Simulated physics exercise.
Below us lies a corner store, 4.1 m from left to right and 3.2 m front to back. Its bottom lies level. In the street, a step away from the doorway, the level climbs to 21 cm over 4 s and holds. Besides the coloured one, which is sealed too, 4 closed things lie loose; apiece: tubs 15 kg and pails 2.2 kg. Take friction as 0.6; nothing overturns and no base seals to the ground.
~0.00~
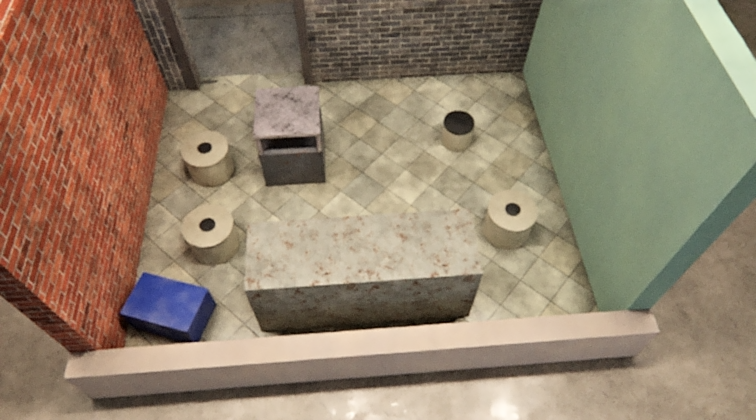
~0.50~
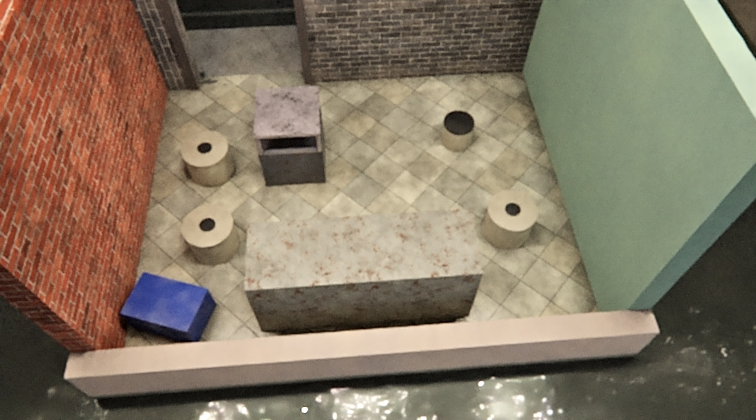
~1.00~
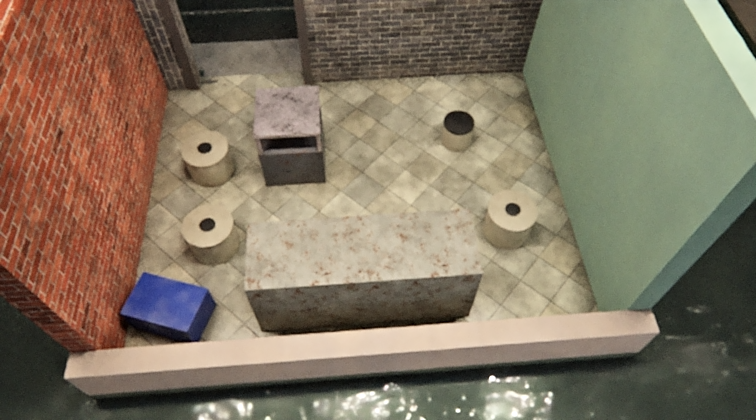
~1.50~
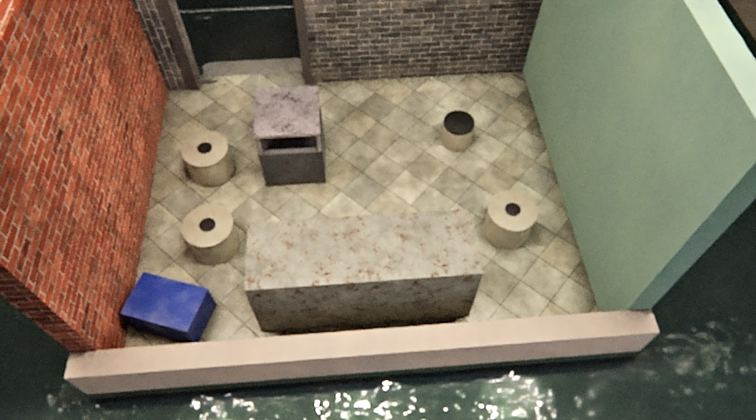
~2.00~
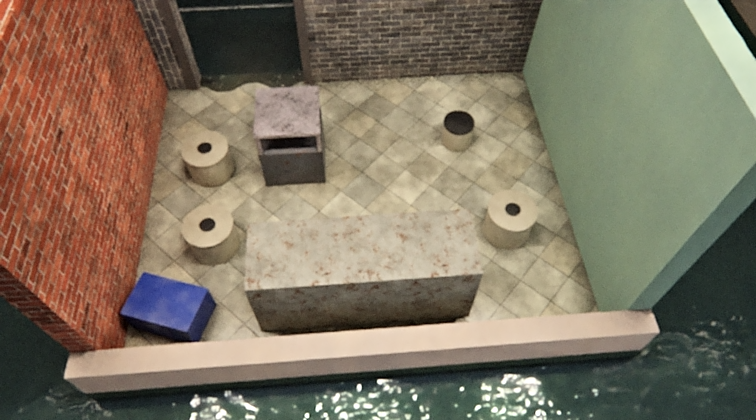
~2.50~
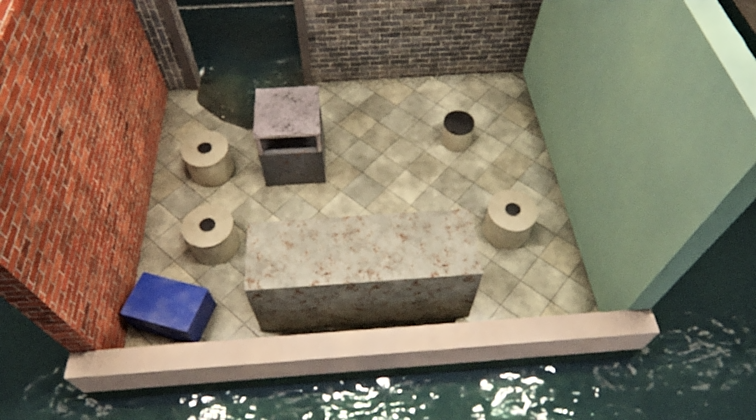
Dark, rippling water spread around the outside of the little brick and green-walled store, then crept through the back doorway onto the tiled floor, while the blue crate and the tubs stayed put.
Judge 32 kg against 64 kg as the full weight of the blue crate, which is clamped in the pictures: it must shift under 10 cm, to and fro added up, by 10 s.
Verdict: Only the larger load is enough.
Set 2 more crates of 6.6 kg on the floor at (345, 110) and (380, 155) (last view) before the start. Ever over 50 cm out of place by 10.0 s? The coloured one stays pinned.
In that order: Under, more.
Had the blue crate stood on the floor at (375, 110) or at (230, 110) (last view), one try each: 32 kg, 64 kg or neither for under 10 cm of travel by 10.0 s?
In that order: The smaller is enough; it takes the larger.
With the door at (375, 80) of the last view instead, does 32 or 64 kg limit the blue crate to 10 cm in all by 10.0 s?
In that case the lower weight is enough.
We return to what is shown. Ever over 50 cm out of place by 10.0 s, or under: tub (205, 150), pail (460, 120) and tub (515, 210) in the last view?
In that order: Over, over, less.
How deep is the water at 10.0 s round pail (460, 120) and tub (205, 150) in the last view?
About 10 and 7 cm.
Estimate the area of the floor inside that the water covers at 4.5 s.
Some 5.0 m2.
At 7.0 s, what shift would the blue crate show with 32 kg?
Roughly 20 cm.
After 3.5 s the blue crate would be 0 cm from its start with 32 kg and 0 cm from its start with 64 kg; 0 cm of water round it then.
After 4.5 s the blue crate would be 0 cm from its start with 32 kg and 0 cm from its start with 64 kg; 0 cm of water round it then.
After 7.0 s the blue crate would be 25 cm from its start with 32 kg and 0 cm from its start with 64 kg; 13 cm of water round it then.
After 10.0 s the blue crate would be 51 cm from its start with 32 kg and 1 cm from its start with 64 kg; 15 cm of water round it then.
